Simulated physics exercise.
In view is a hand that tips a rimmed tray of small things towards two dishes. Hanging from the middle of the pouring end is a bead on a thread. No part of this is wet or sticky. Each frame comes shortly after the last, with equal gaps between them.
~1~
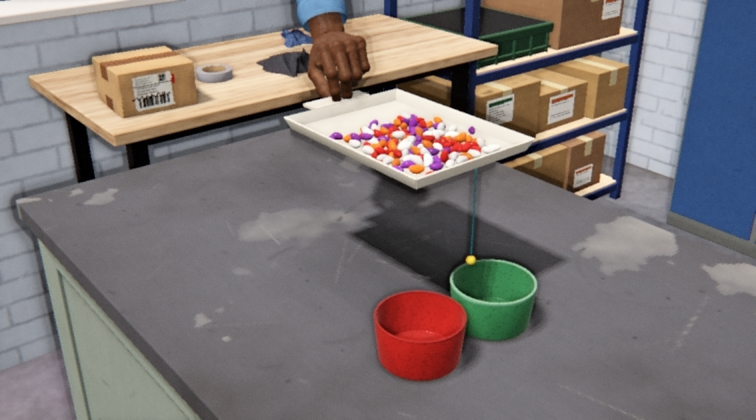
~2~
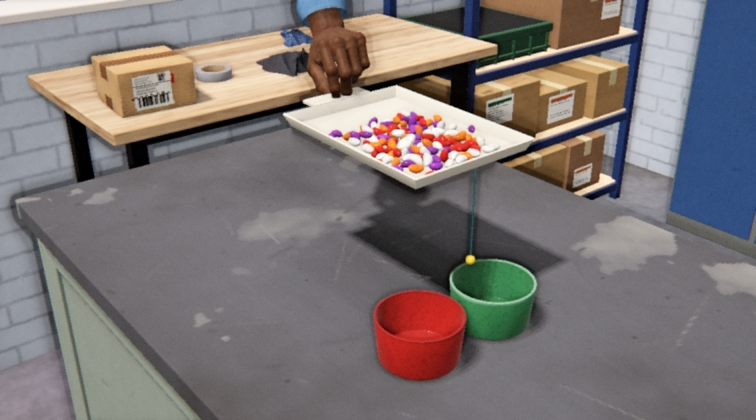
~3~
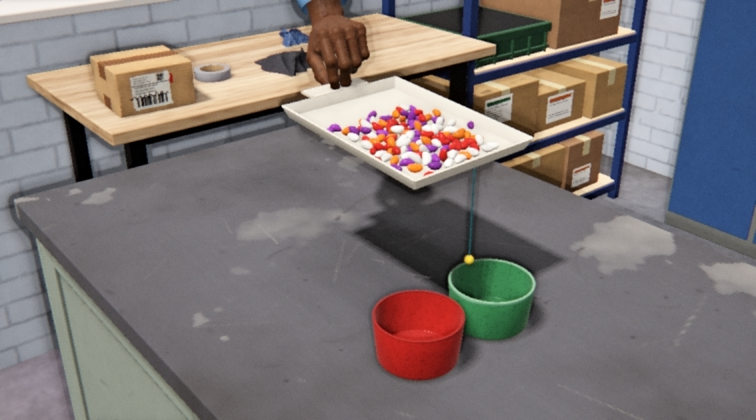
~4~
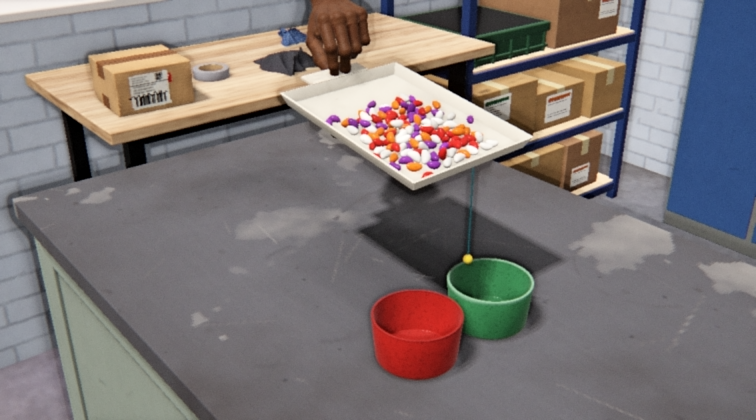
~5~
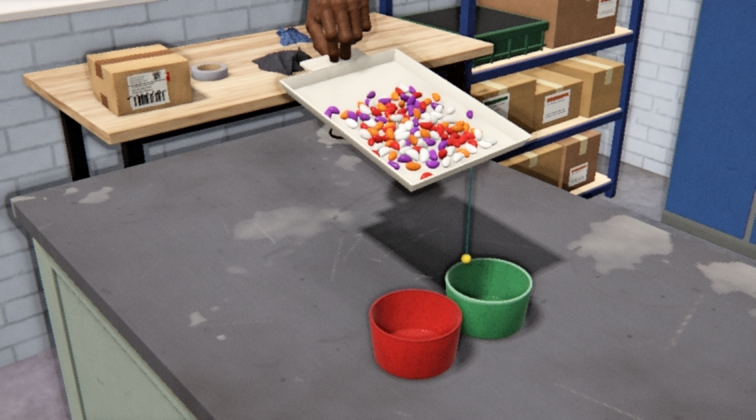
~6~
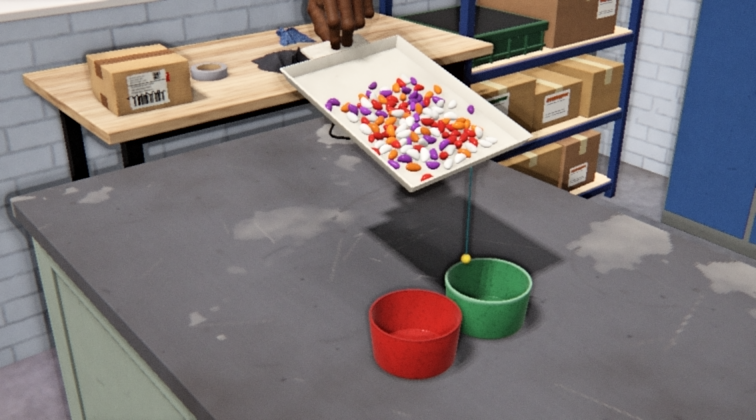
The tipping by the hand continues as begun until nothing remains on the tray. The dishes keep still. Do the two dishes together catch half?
Compared with the spill, the catch will be larger.
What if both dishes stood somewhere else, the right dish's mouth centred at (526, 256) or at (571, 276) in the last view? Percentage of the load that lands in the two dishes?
First placement: 40 per cent; second placement: 30 per cent.
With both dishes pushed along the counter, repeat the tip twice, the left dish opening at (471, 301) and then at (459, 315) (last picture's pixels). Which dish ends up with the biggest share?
Well, the first go goes to the leftmost dish, and the second to the leftmost dish.
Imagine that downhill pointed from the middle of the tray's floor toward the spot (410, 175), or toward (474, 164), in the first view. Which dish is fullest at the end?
I'd say the one to the left first, then the one to the right.
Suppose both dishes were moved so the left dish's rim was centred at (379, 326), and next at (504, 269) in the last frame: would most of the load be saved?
First try: A majority; second try: A minority.
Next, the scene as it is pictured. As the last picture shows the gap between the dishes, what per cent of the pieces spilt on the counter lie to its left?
Estimate: Near 20 per cent.
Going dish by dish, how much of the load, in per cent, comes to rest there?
The left dish ends up with around 50 percent of the load, the right dish with around 30 percent.
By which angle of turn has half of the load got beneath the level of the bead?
Around 85° at that moment.
Soon, tray tipped steeply; nearly all on the tray; a stray few in the left dish; a small part in the air.
A while on, tray tipped right over; a stray few on the tray; about a third in the left dish; about a quarter in the right dish; a small part outside both; about a quarter in the air.
Towards the end, tray tipped past a quarter turn; about half in the left dish; about a third in the right dish; about a quarter outside both.
Finally, tray tipped past a quarter turn; about half in the left dish; about a third in the right dish; about a quarter outside both.
